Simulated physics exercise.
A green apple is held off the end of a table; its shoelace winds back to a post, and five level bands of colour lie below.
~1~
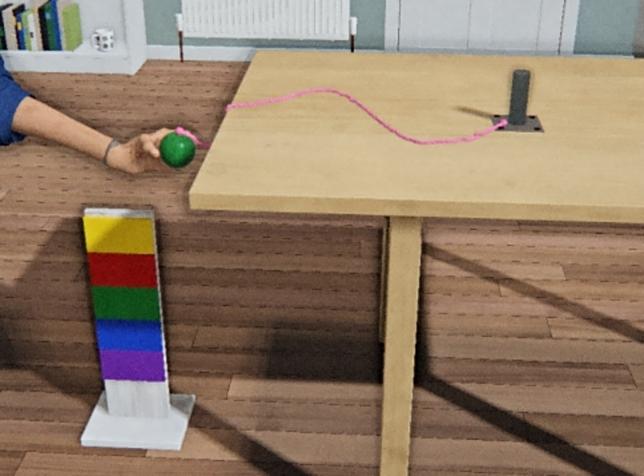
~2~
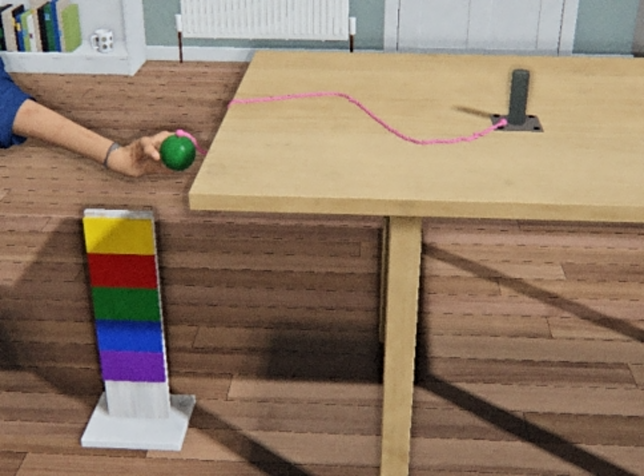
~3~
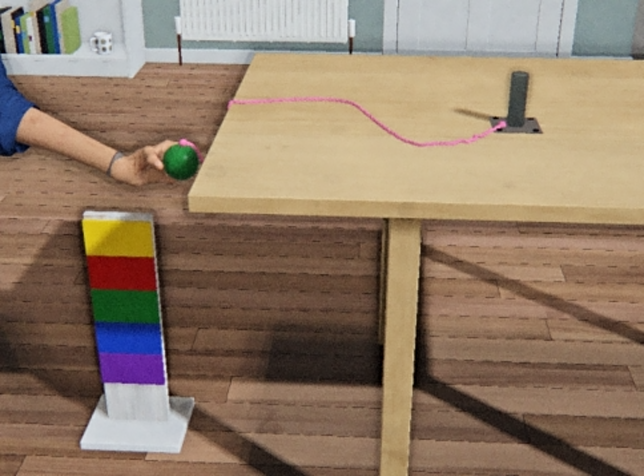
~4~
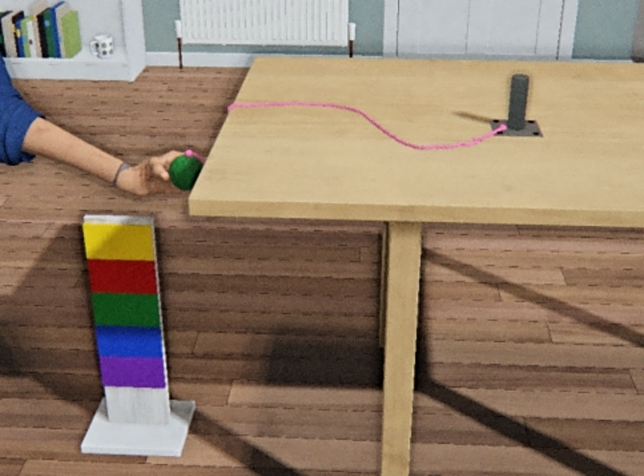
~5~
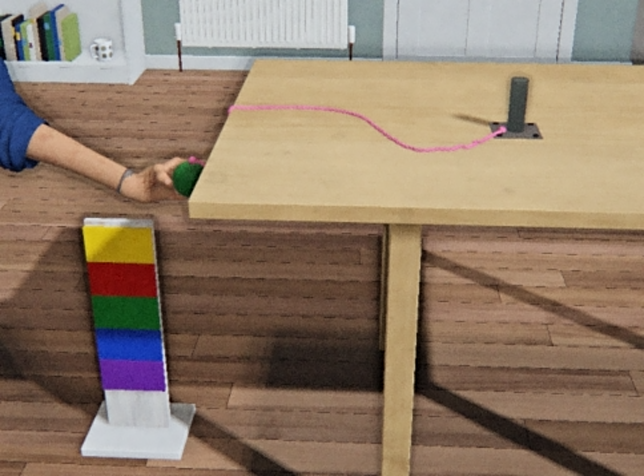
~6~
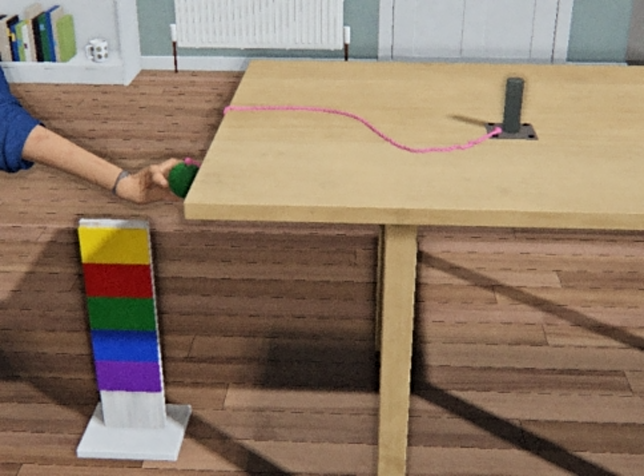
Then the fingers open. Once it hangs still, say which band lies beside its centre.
It is the blue band.
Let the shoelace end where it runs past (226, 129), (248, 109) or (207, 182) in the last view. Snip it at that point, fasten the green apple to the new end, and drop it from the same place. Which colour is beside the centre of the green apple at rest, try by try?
Yellow; higher than all five; green.
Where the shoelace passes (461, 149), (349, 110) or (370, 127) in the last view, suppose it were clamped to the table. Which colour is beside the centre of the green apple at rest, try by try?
Going through them one at a time, the answers are green; yellow; red.
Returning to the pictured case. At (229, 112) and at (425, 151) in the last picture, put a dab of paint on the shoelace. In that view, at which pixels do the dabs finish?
Around (223, 224); the other one around (386, 131).
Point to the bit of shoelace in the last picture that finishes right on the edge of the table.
Location: About (323, 110).
Soon after, apple near (213, 317); level with green.
Then, apple near (244, 361); level with blue.
Further on, apple near (216, 348); level with blue.
At rest, apple near (230, 357); level with blue. Its centre hangs level with the blue band.
